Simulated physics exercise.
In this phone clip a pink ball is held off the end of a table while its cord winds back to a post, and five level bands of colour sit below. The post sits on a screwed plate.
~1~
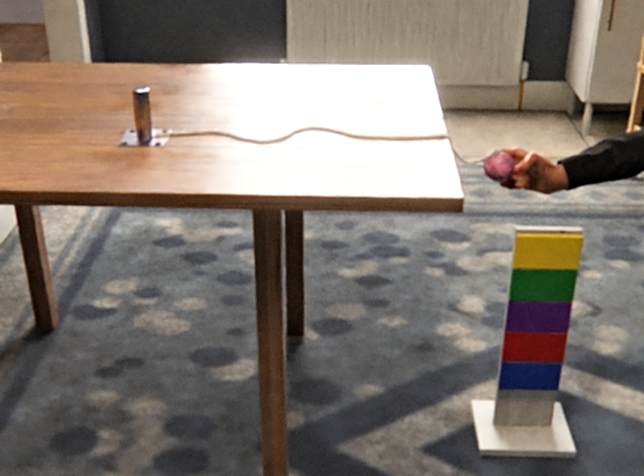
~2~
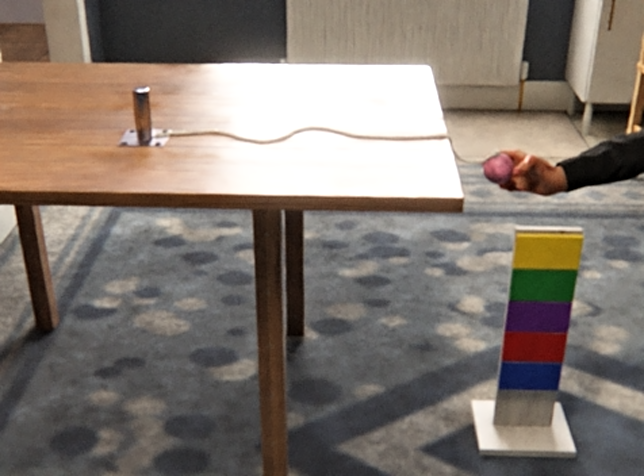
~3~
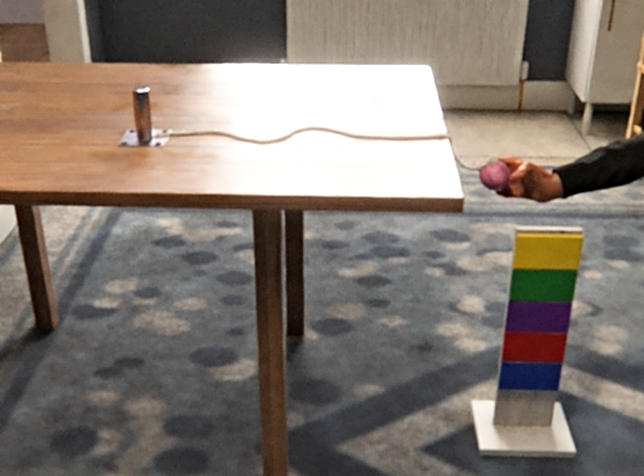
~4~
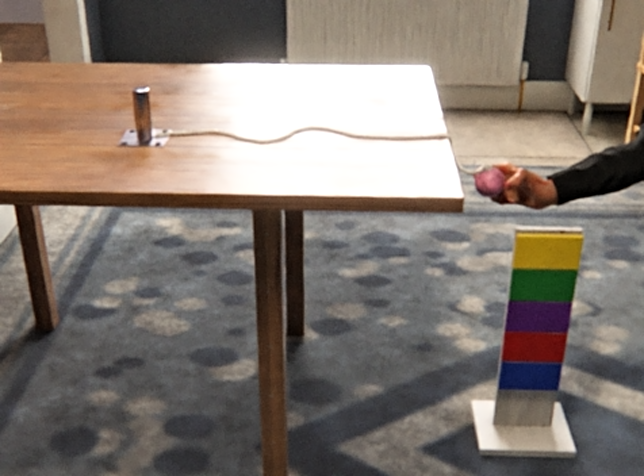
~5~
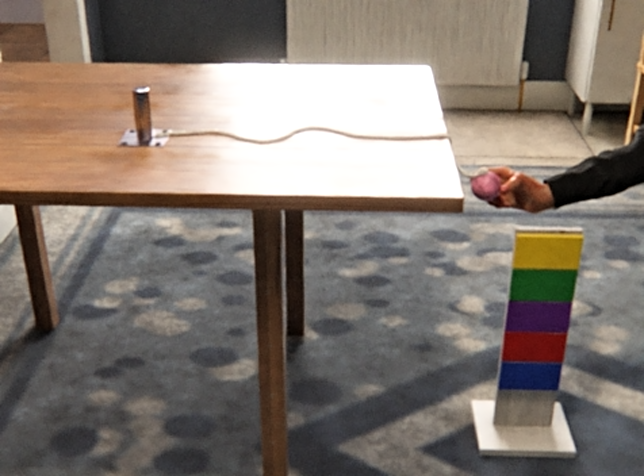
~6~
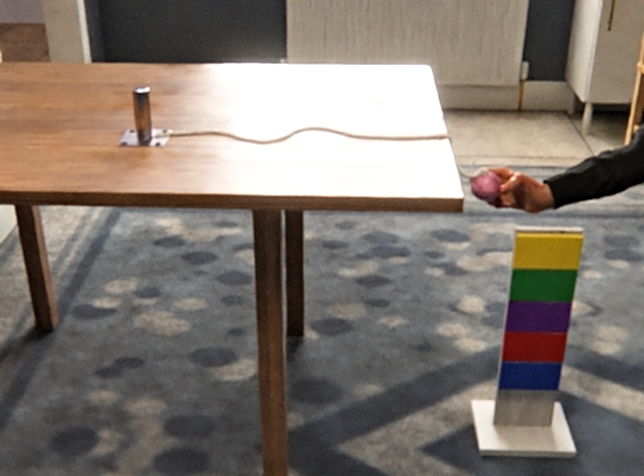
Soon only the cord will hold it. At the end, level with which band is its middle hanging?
Level with yellow.
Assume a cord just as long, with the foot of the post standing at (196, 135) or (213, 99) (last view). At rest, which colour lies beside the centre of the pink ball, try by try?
The first case gives green, the second gives green.
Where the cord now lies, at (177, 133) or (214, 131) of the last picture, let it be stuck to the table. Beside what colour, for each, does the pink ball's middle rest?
First try yellow, second try yellow.
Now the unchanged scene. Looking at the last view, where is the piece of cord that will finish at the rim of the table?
It's the piece you see at (413, 137).
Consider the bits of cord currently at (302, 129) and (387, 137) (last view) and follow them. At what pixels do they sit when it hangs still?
Result - first point (332, 136), second point (426, 136).
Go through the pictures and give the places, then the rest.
The first frame shows pink ball (499, 167); yellow (548, 254); green (543, 286); purple (539, 318); red (535, 348); blue (530, 377).
The second frame shows pink ball (498, 169); cord through (188, 133) (248, 139) (307, 128) (369, 137) (443, 136).
The third frame shows pink ball (495, 176).
The fourth frame shows pink ball (490, 183); cord through (188, 133) (248, 139) (307, 128) (369, 137) (443, 136).
The fifth frame shows pink ball (486, 186).
The sixth frame shows pink ball (486, 187); cord through (188, 133) (248, 139) (307, 128) (369, 137) (443, 136).
Soon after, ball near (425, 245); level with yellow.
After that, ball near (466, 247); level with yellow.
In the end, ball near (434, 250); level with yellow. The cord holds its middle at yellow.
